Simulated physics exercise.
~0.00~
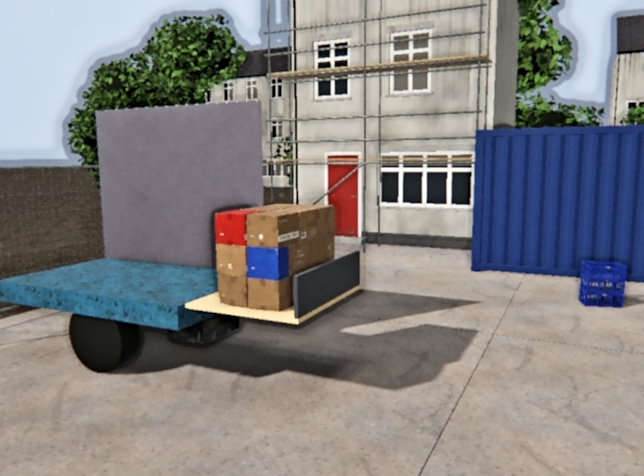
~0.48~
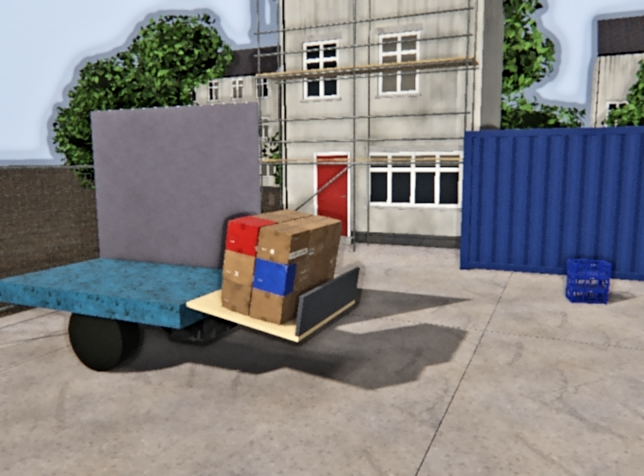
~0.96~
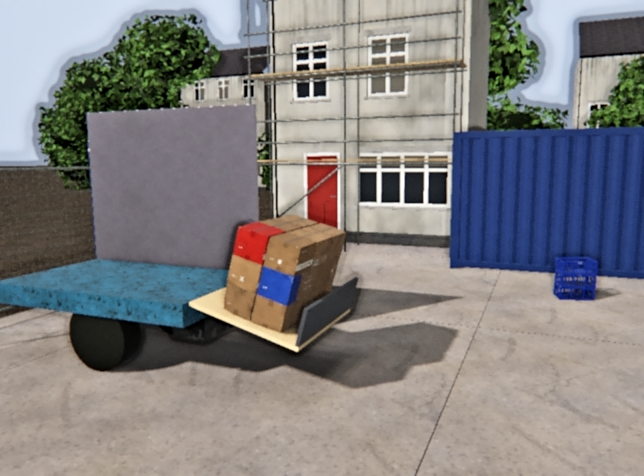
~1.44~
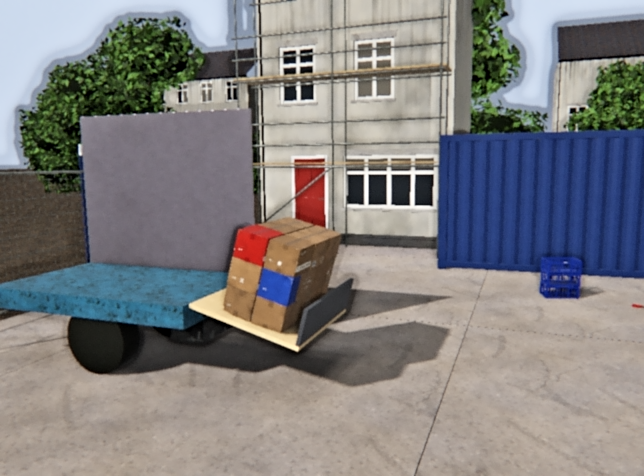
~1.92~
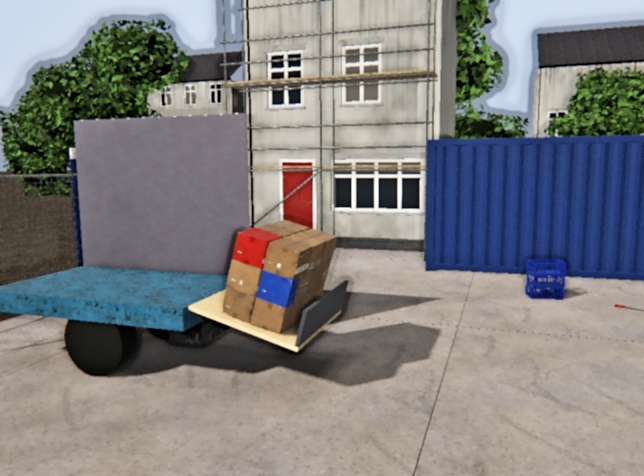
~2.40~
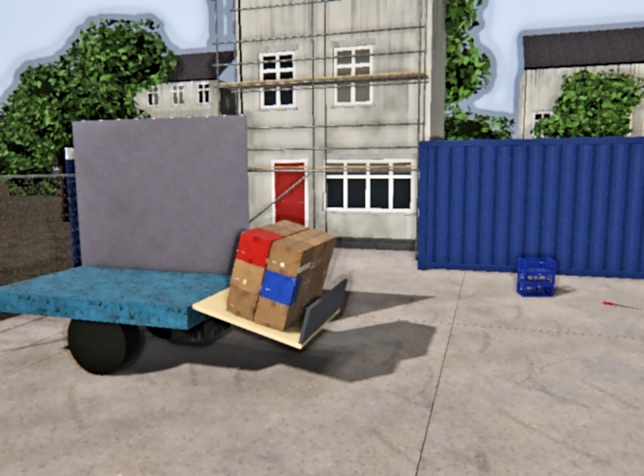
A stack of brown cartons, with one red and one blue among them, tipped toward the right as the tail lift under it tilted down at the back of a blue flatbed, but the whole pile stayed together and came to rest leaning on the slope.
